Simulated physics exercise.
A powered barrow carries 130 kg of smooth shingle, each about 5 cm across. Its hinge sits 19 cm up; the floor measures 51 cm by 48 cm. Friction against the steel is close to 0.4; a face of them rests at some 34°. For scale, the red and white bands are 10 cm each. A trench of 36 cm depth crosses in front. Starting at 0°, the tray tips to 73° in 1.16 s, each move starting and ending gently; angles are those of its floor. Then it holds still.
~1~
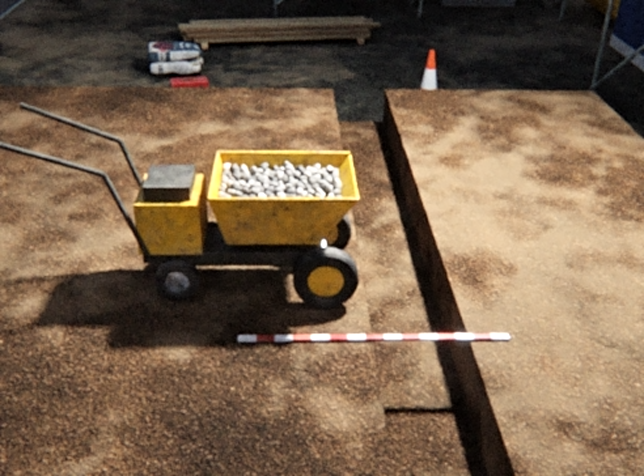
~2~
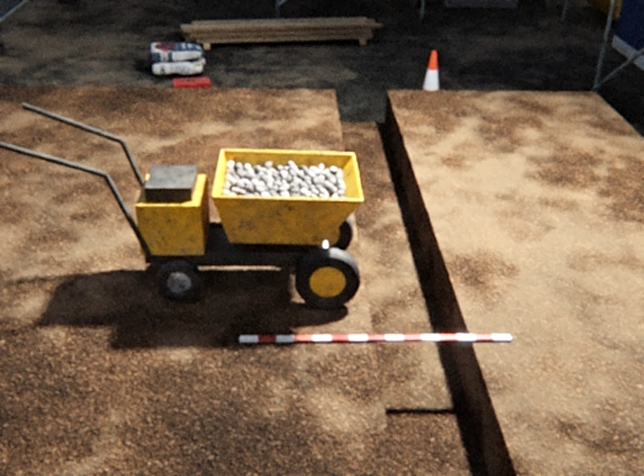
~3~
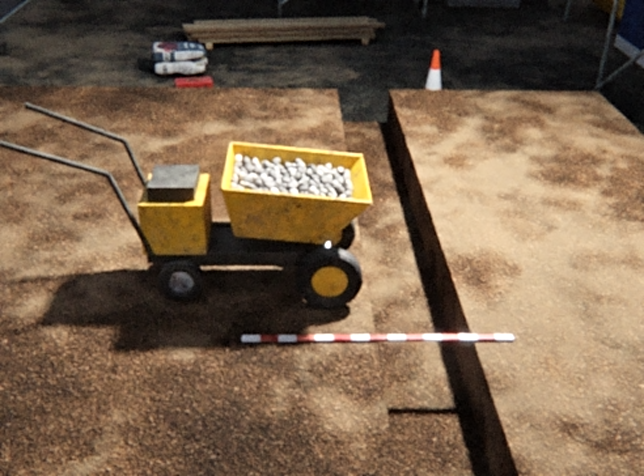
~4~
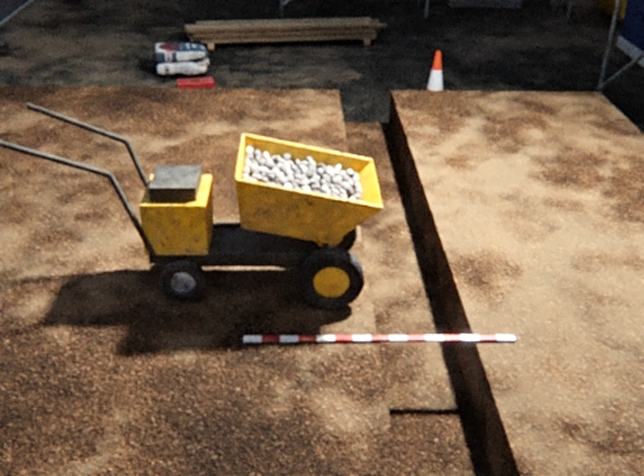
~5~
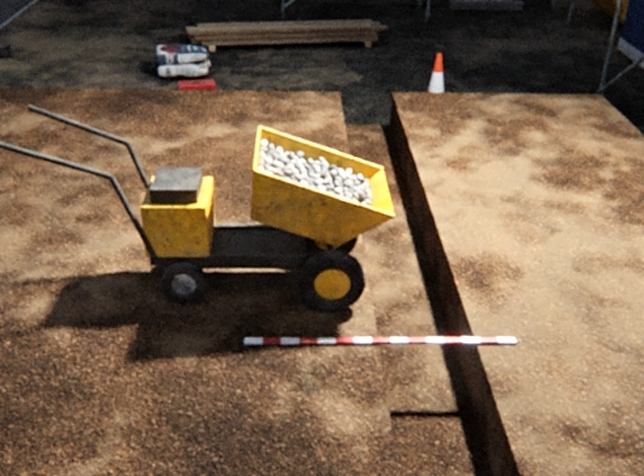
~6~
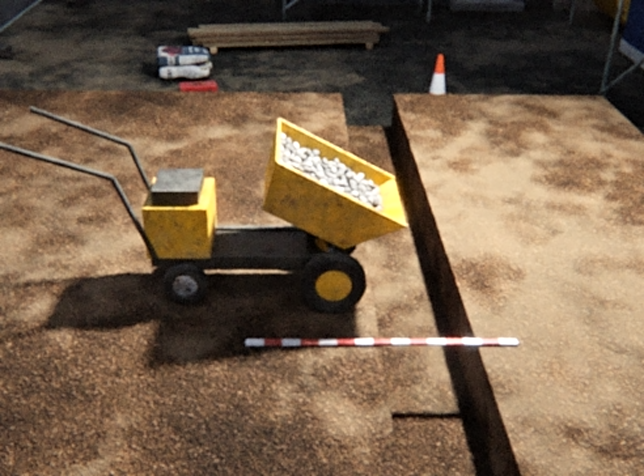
Yellow powered barrow standing beside a narrow trench, its tray of pale rounded stones tilting steadily forward to the right.
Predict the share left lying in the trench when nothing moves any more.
Close to 68 in a hundred.
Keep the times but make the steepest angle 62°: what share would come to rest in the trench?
In that case some 60 per cent.
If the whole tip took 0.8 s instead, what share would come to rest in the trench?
In that case some 60 per cent.
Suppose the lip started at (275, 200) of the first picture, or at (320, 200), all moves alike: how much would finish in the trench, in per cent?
Near 90 per cent from the first place, 100 from the second.
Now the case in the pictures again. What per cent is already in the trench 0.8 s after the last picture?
About 30 per cent by then.
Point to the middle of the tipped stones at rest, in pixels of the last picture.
Around (441, 318).
Then, 0.4 s after the last picture the floor is at 62°, 100 % in the tray; the foremost stones are at (425, 241).
Then, 0.8 s after the last picture the floor is at 73°, 55 % in the tray, 28 % in the trench, 17 % past the trench; the foremost stones are at (506, 290).
Then, 1.1 s after the last picture the floor is at 73°, 23 % in the tray, 45 % in the trench, 32 % past the trench; the foremost stones are at (576, 279).
Then, 3.1 s after the last picture the floor is at 73°, 0 % in the tray, 68 % in the trench, 32 % past the trench; the foremost stones are at (635, 285).
